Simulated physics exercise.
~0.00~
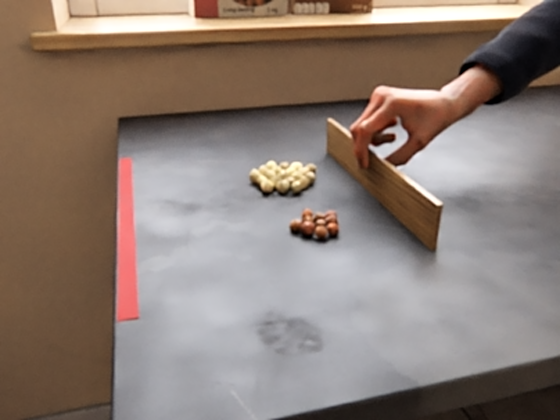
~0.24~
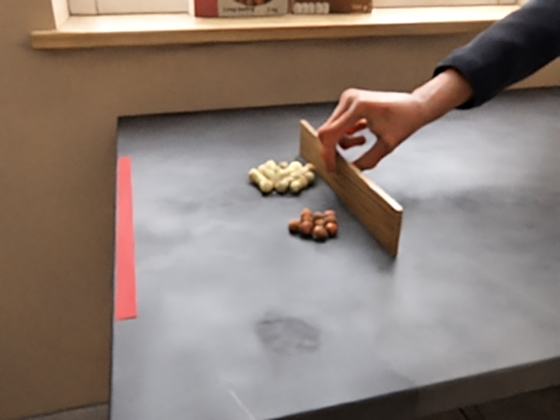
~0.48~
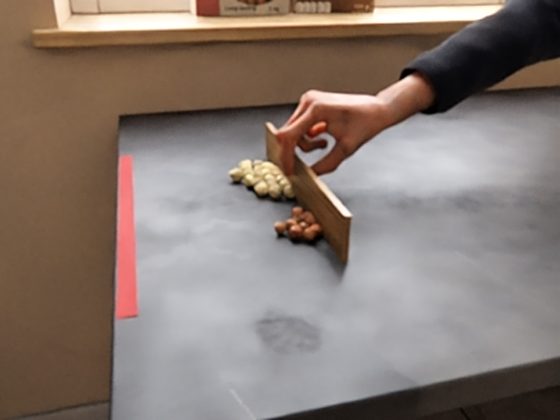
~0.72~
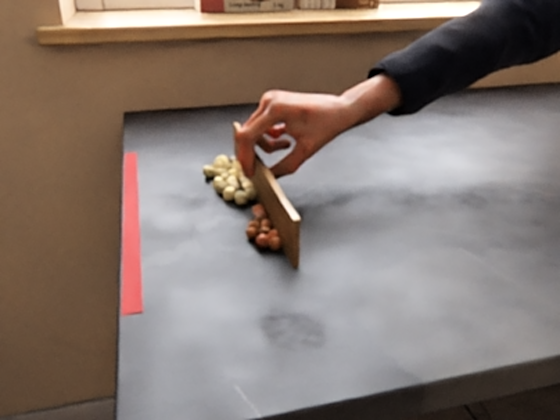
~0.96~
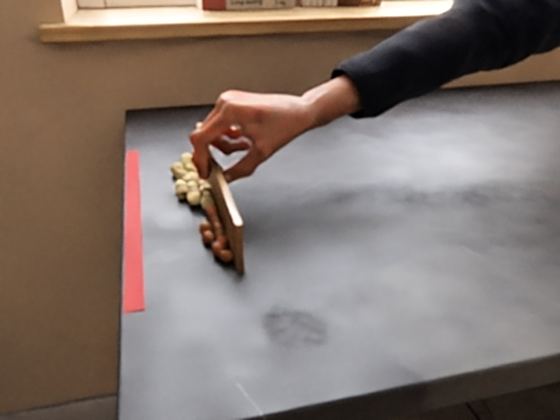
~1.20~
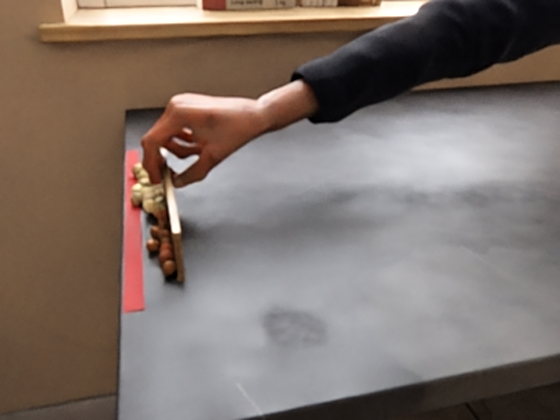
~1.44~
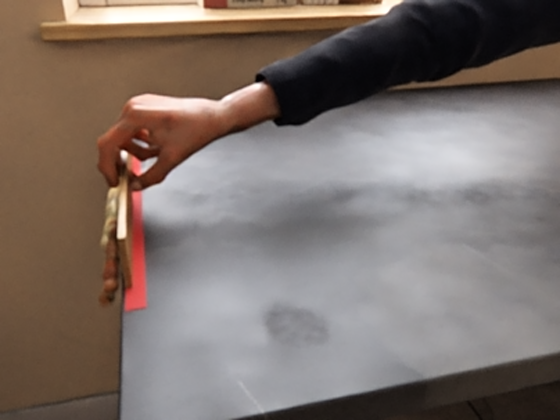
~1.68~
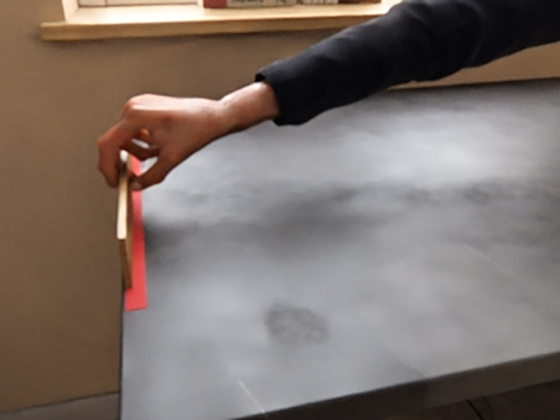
On a dark tabletop, a hand sliding a wooden strip left, sweeping pale and reddish-brown nuts over the edge, stopping at red tape.
